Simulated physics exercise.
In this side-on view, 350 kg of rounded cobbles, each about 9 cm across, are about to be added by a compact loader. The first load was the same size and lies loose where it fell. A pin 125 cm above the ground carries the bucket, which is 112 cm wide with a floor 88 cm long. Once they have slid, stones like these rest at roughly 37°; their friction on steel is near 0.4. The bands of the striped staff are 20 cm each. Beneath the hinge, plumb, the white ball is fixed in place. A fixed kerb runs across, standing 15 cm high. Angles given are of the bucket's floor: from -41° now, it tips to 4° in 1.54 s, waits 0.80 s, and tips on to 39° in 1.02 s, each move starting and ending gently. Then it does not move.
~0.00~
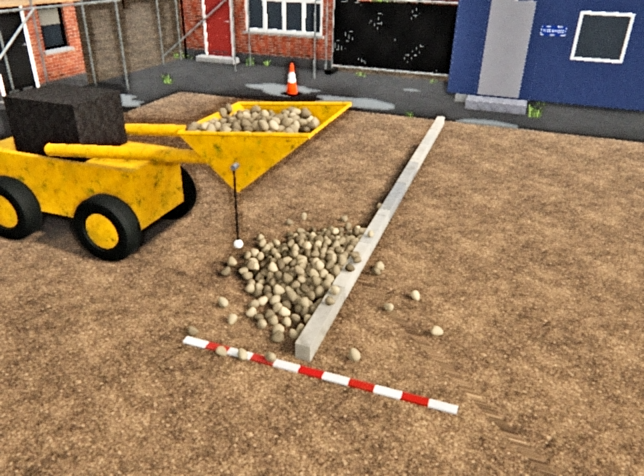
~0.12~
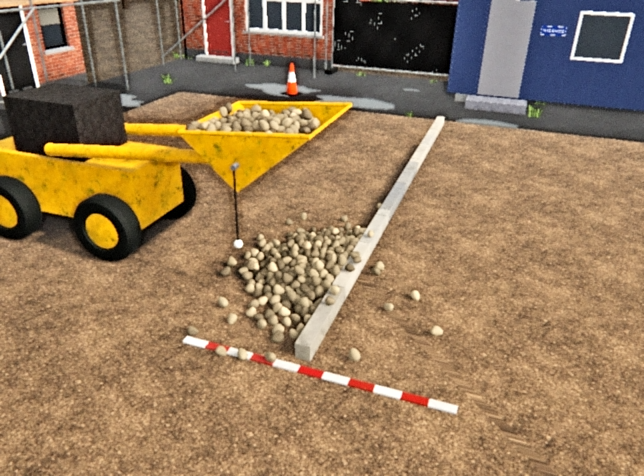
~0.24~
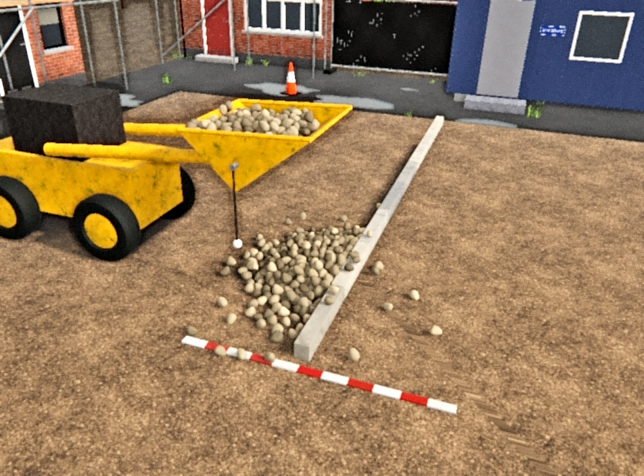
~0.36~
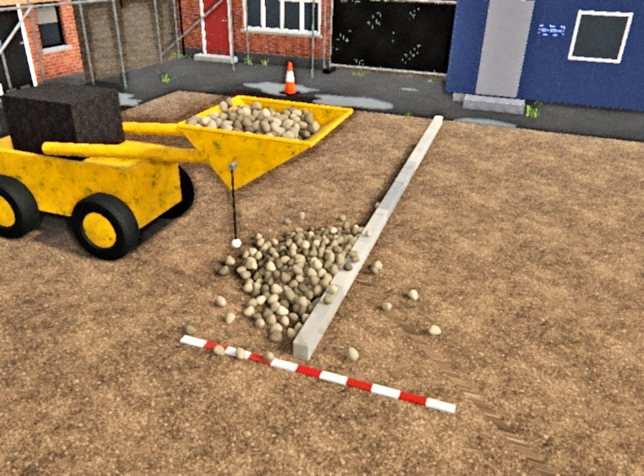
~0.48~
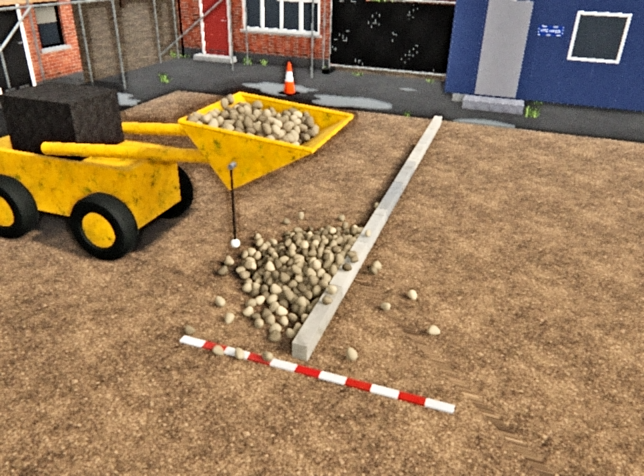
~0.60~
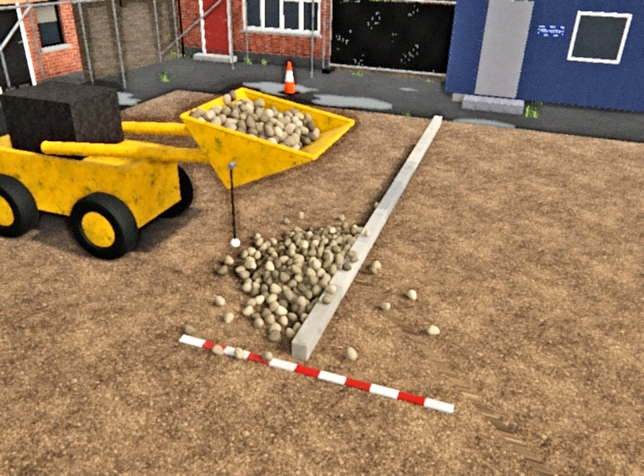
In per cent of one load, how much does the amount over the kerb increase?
About 57 per cent.
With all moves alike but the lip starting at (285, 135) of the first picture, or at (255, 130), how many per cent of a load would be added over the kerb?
The first would add some 25 per cent and the second some 0 per cent.
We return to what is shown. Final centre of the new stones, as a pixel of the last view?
Middle: Approx. (362, 269) px.
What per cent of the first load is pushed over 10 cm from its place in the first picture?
Close to 5 in a hundred of them.
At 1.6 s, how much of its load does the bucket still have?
About 100 per cent is held.
After 1.2 s the floor is at -3°; in per cent of one load, 100 in the bucket, 98 on this side of the kerb, 2 over the kerb; the foremost stones are at (381, 286).
After 1.6 s the floor is at 4°; in per cent of one load, 100 in the bucket, 99 on this side of the kerb, 2 over the kerb; the foremost stones are at (381, 286).
After 3.8 s the floor is at 39°; in per cent of one load, 2 in the bucket, 161 on this side of the kerb, 37 over the kerb; the foremost stones are at (424, 297).
After 6.5 s the floor is at 39°; in per cent of one load, 0 in the bucket, 141 on this side of the kerb, 59 over the kerb; the foremost stones are at (492, 309). Net gain over the kerb, 57.
